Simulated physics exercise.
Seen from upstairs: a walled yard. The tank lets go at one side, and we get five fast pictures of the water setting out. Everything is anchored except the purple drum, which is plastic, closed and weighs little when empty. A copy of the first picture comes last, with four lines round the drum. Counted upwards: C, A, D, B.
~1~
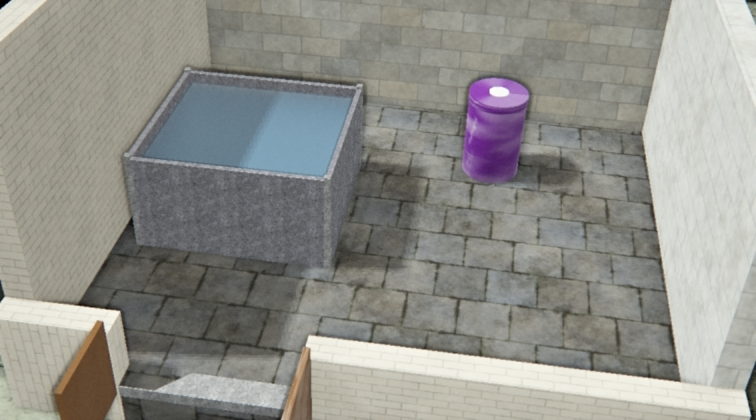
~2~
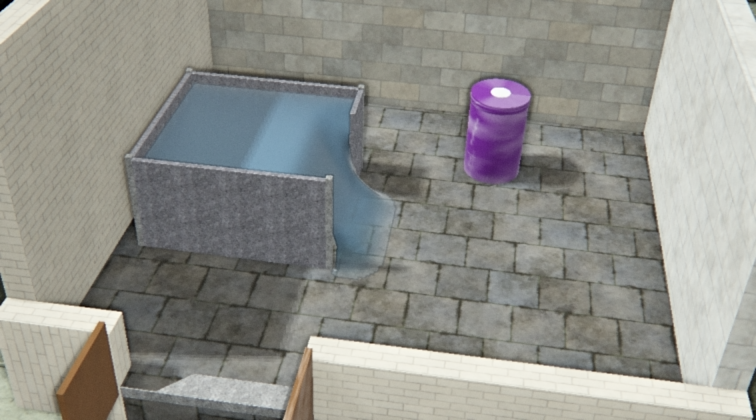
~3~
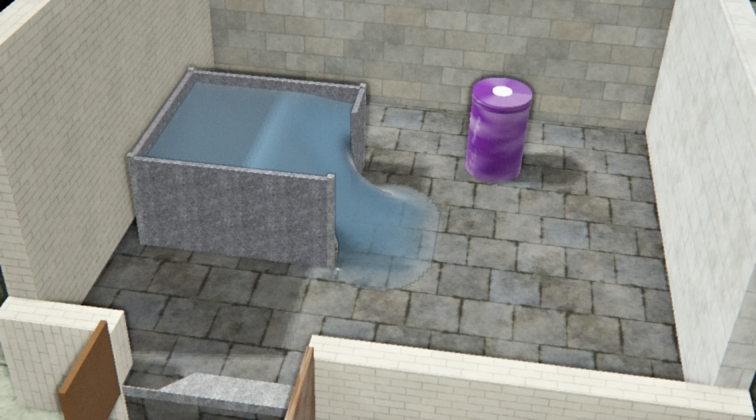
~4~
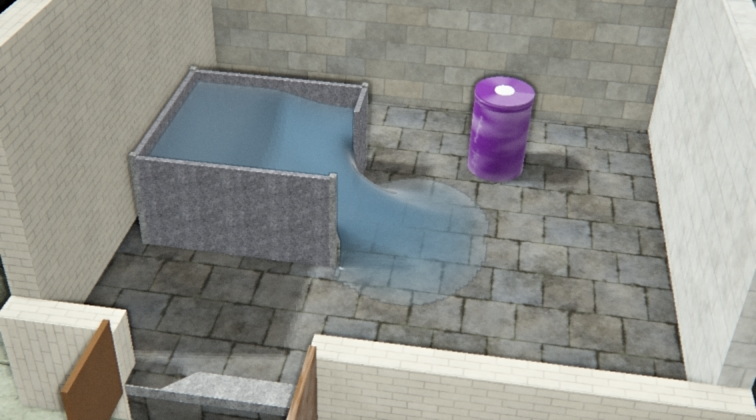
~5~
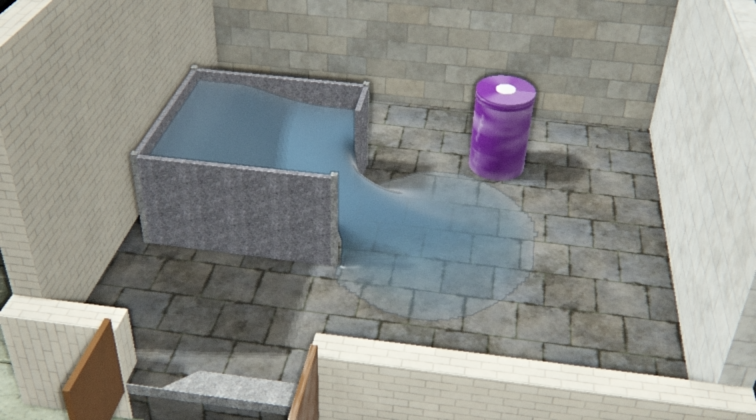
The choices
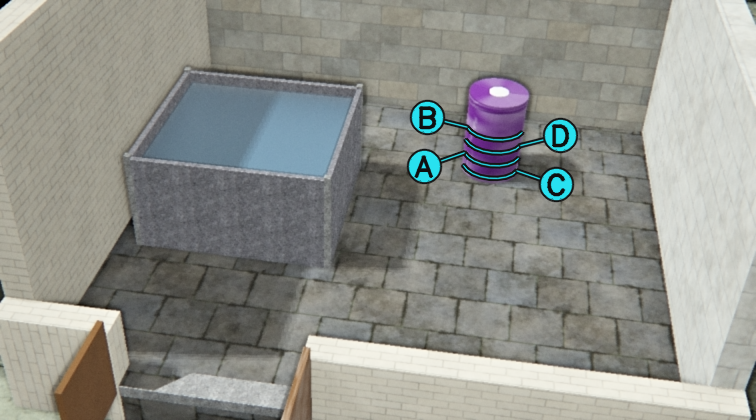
A big stone tank full of water stood in a walled yard, then its right side opened and water poured out, spreading in a widening pool across the paving while a purple drum stood nearby.
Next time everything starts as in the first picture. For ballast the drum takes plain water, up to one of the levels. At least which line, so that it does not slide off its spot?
Choose A.
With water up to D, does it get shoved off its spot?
No, that is safe.
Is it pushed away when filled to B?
No, not at all.
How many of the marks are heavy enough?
Three of the four.
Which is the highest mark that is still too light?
Mark C.
In cyan, A at (490, 165); B at (493, 139); C at (489, 178); D at (492, 152); from the bottom up C, A, D, B.
For mark A, it does not move.
For mark B, it does not move.
For mark C, it is pushed about twice its own width away.
For mark D, it does not move.
